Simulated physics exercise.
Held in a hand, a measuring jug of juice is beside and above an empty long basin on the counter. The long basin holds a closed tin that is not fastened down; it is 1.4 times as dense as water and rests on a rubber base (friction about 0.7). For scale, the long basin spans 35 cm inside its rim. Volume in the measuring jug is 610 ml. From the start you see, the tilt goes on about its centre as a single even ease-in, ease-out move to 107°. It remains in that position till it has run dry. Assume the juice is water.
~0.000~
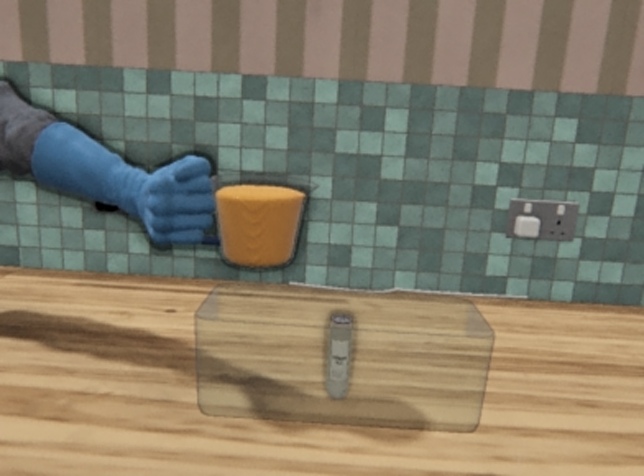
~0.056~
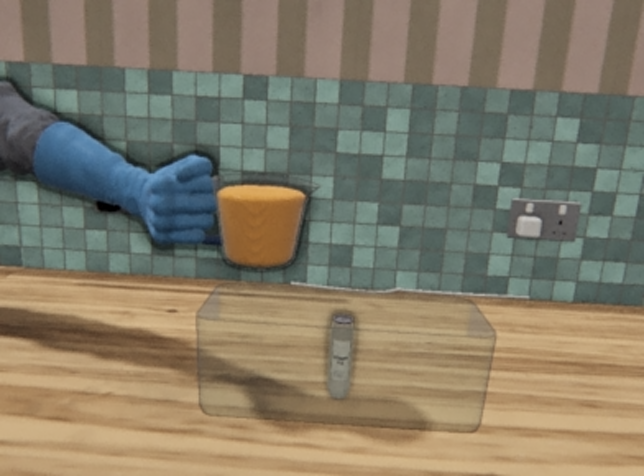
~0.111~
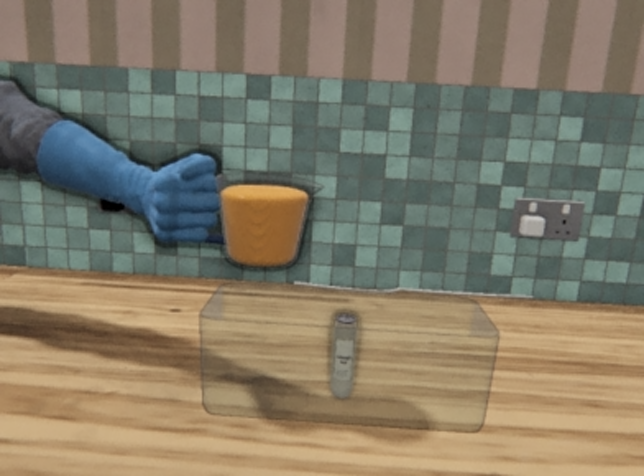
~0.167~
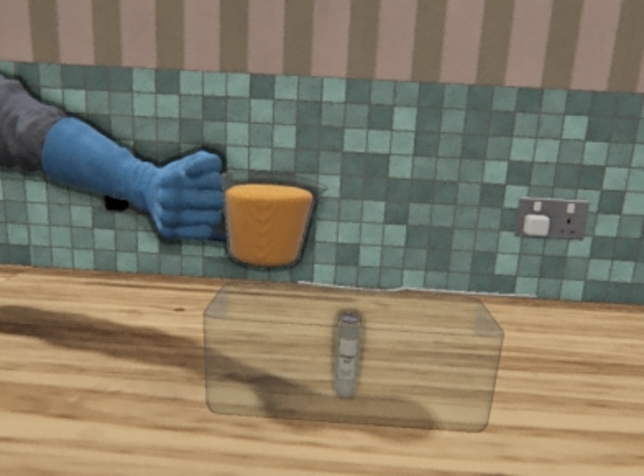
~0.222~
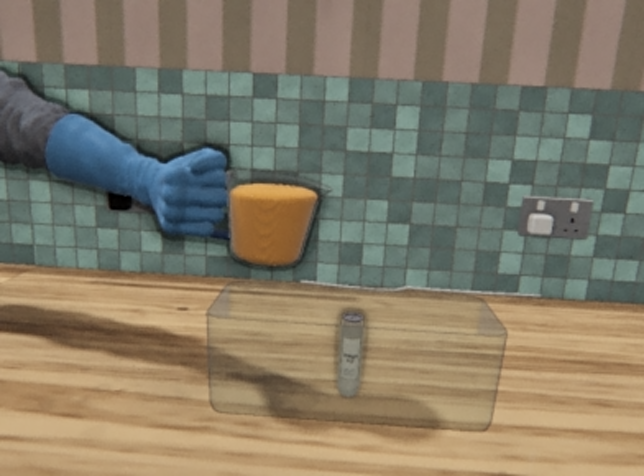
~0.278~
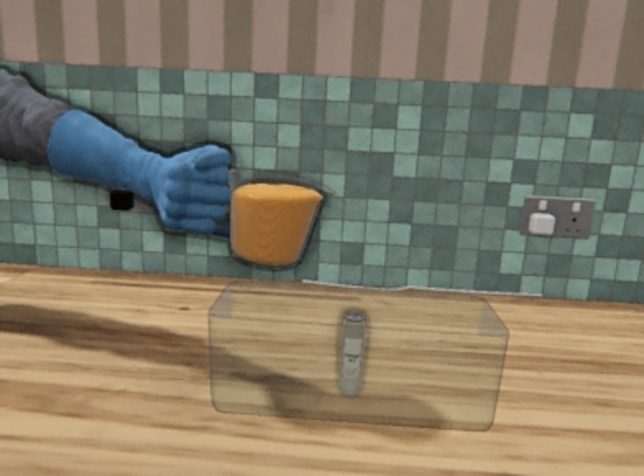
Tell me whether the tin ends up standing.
It will stay erect.
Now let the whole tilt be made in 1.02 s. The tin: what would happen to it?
Outcome - the tin comes down.
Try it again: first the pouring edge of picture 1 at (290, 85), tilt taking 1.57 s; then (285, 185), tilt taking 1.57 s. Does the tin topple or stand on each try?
First it stays on its base; then it tips over.
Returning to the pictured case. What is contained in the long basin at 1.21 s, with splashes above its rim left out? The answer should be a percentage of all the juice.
I'd put it at roughly 76 per cent.
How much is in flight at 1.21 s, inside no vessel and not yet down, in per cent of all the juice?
I'd say some 8 per cent is in the air.
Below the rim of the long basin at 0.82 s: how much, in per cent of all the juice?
Some 12 per cent.
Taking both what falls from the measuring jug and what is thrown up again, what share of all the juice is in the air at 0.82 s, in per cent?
At that moment, about 16 percent.
Then, 0.82 s in, the tilt is 57° and 74 per cent is still to pour; the tin stands where it began.
Then, 1.21 s in, the tilt is 94° and 16 per cent is still to pour; the tin stands where it began.
Then, 1.62 s in, the tilt is 107° and 0 per cent is still to pour; the tin stands where it began.
Then, 2.07 s in, the tilt is 107° and 0 per cent is still to pour; the tin stands where it began.
Finally, the tin stands where it began.
